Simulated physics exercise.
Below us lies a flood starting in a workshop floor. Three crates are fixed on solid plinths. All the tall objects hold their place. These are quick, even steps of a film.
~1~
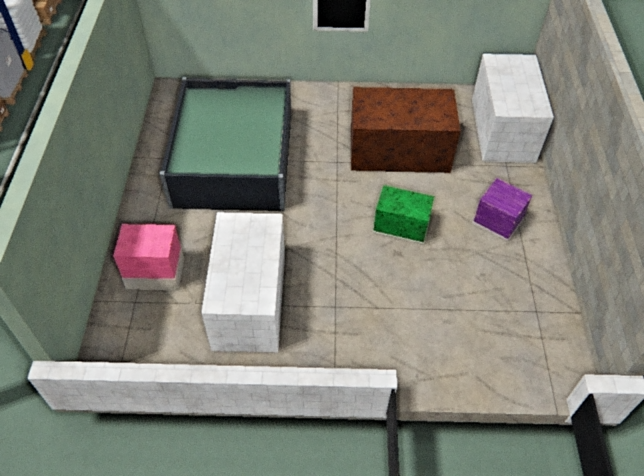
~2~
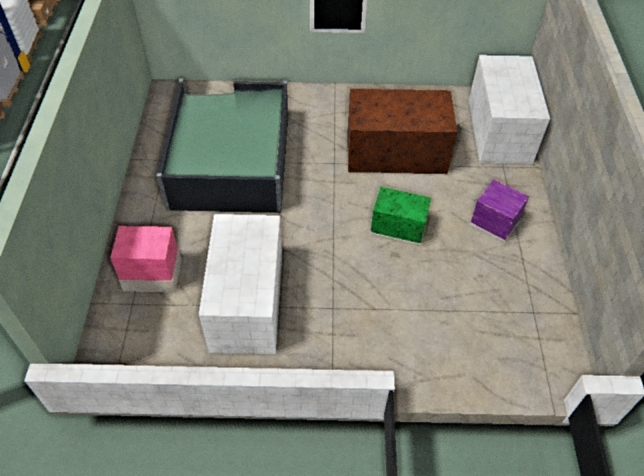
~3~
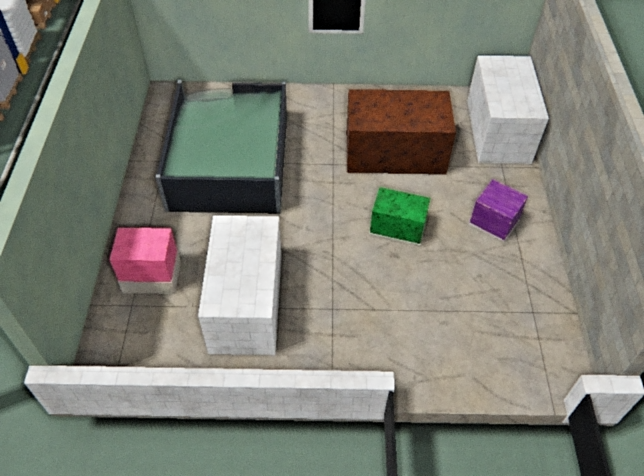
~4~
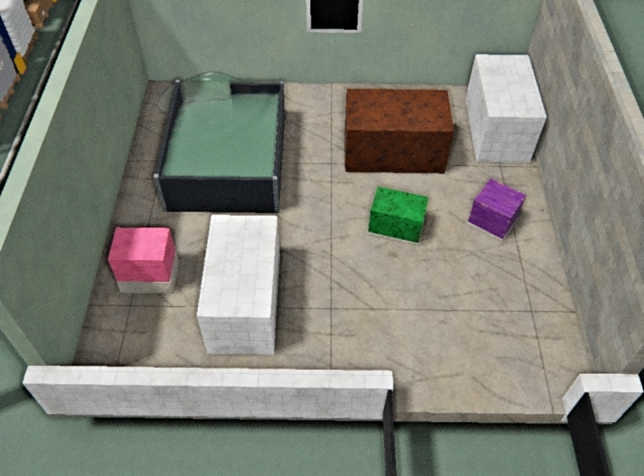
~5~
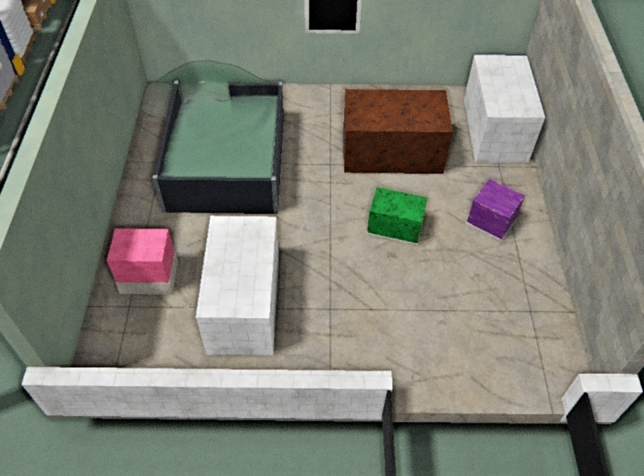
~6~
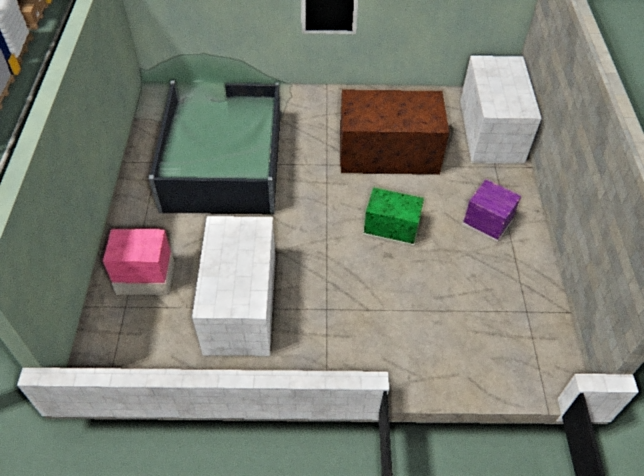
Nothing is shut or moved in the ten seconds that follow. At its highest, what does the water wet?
The pink crate escapes dry; the green crate is wetted; the purple crate is wetted.
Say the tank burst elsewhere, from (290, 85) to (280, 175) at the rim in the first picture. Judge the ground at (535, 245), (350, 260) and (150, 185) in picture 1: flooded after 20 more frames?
In turn: Awash, covered, clear.
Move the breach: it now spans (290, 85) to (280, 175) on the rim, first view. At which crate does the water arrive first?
The green crate.
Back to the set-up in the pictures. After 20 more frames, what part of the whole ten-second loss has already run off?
Some 0 per cent.
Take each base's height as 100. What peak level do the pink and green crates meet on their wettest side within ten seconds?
About 80 and 170 per cent.
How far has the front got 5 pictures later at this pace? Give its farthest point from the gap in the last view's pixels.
Roughly at (381, 88).
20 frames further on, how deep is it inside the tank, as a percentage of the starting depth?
Some 44 per cent.
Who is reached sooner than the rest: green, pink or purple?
That is the crate marked pink.
A moment on, water covers 15 % of the floor; the pink crate not reached, the green crate not reached, the purple crate not reached.
Next, water covers 30 % of the floor; the pink crate not reached, the green crate not reached, the purple crate not reached.
Then, water covers 45 % of the floor; the pink crate water round its plinth, the green crate water round its plinth, the purple crate water round its plinth.
Later, water covers 80 % of the floor; the pink crate water round its plinth, the green crate water round its plinth, the purple crate water round its plinth.
In the end, water covers 100 % of the floor; the pink crate stayed above the water, the green crate was topped, the purple crate was topped.
